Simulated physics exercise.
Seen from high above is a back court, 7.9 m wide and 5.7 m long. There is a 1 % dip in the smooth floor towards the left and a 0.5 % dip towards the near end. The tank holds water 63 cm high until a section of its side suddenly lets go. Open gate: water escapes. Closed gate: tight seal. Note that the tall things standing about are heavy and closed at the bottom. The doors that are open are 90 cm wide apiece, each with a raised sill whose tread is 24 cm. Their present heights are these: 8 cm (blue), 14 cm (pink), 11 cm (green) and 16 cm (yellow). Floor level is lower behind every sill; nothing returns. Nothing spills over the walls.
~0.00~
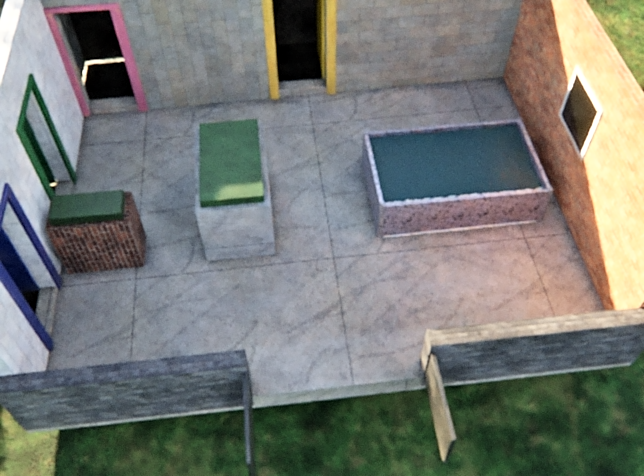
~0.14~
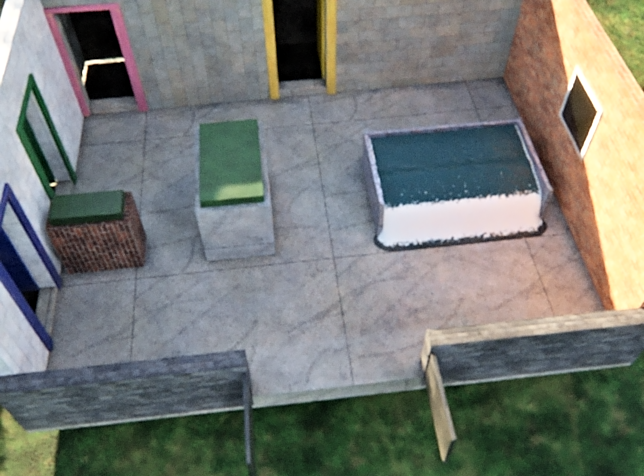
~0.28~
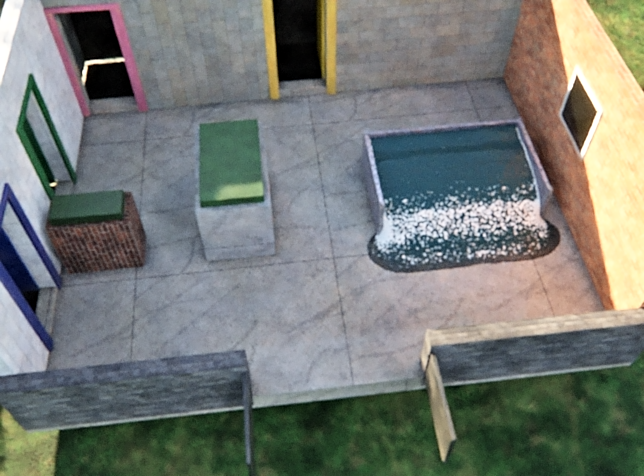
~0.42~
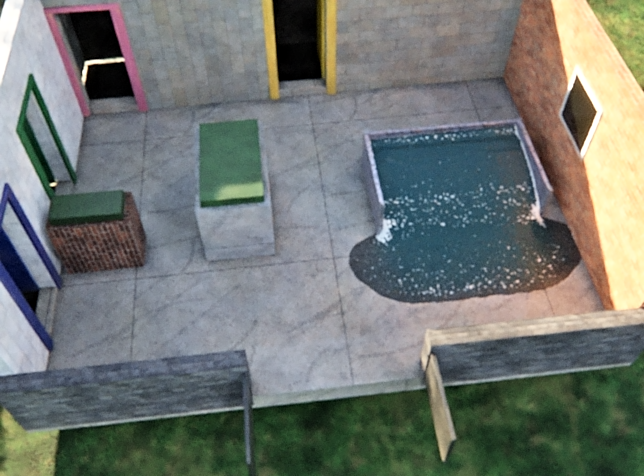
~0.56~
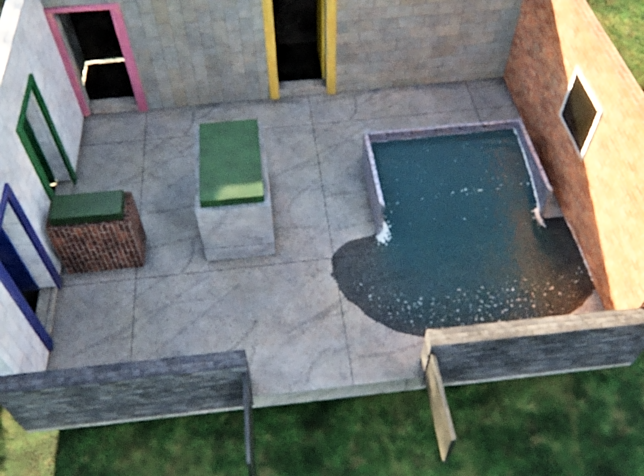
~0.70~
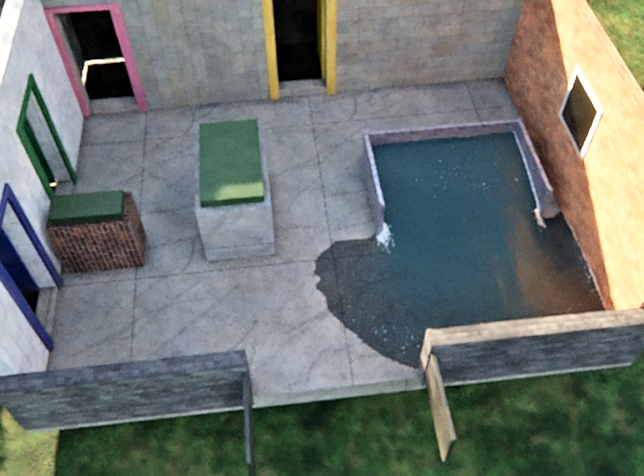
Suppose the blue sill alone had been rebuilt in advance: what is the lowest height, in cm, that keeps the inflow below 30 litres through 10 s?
About 10.5 cm.
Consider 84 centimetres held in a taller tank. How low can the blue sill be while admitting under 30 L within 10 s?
It would take a step of about 15 cm.
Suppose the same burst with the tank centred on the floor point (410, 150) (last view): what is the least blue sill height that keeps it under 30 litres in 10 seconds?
That setup calls for roughly 8.5 cm.
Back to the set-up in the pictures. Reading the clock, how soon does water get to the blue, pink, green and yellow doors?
The blue door at 4.0 s, the pink door at 7.5 s, the green door at 5.5 s, the yellow door at 6.5 s.
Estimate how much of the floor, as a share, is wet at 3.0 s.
Roughly 30 percent.
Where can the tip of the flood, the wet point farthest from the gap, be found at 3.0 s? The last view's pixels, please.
I'd put the front's tip around (138, 393).
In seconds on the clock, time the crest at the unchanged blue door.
Near 6.0 s.
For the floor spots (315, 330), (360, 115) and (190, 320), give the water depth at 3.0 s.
Roughly 8, 0 and 0 centimetres.
After 1.4 s water covers 25 % of the floor, deepest (45 cm) near (607, 339); it has not reached the blue door.
After 3.0 s water covers 30 % of the floor, deepest (23 cm) near (582, 342); it has not reached the blue door.
After 10.0 s water covers 75 % of the floor, deepest (12 cm) near (42, 404); 11 cm at the blue door, 68 litres in over its 8 cm sill.
At the blue door as built, the water arrived by 4.1 s and peaked near 17 cm at 6.0 s.
Run again over the same 10 s with other heights there, 51 litres in over 9 cm, 16 litres over 12 cm. The limit of 30 litres is kept from about 10.5 cm up.
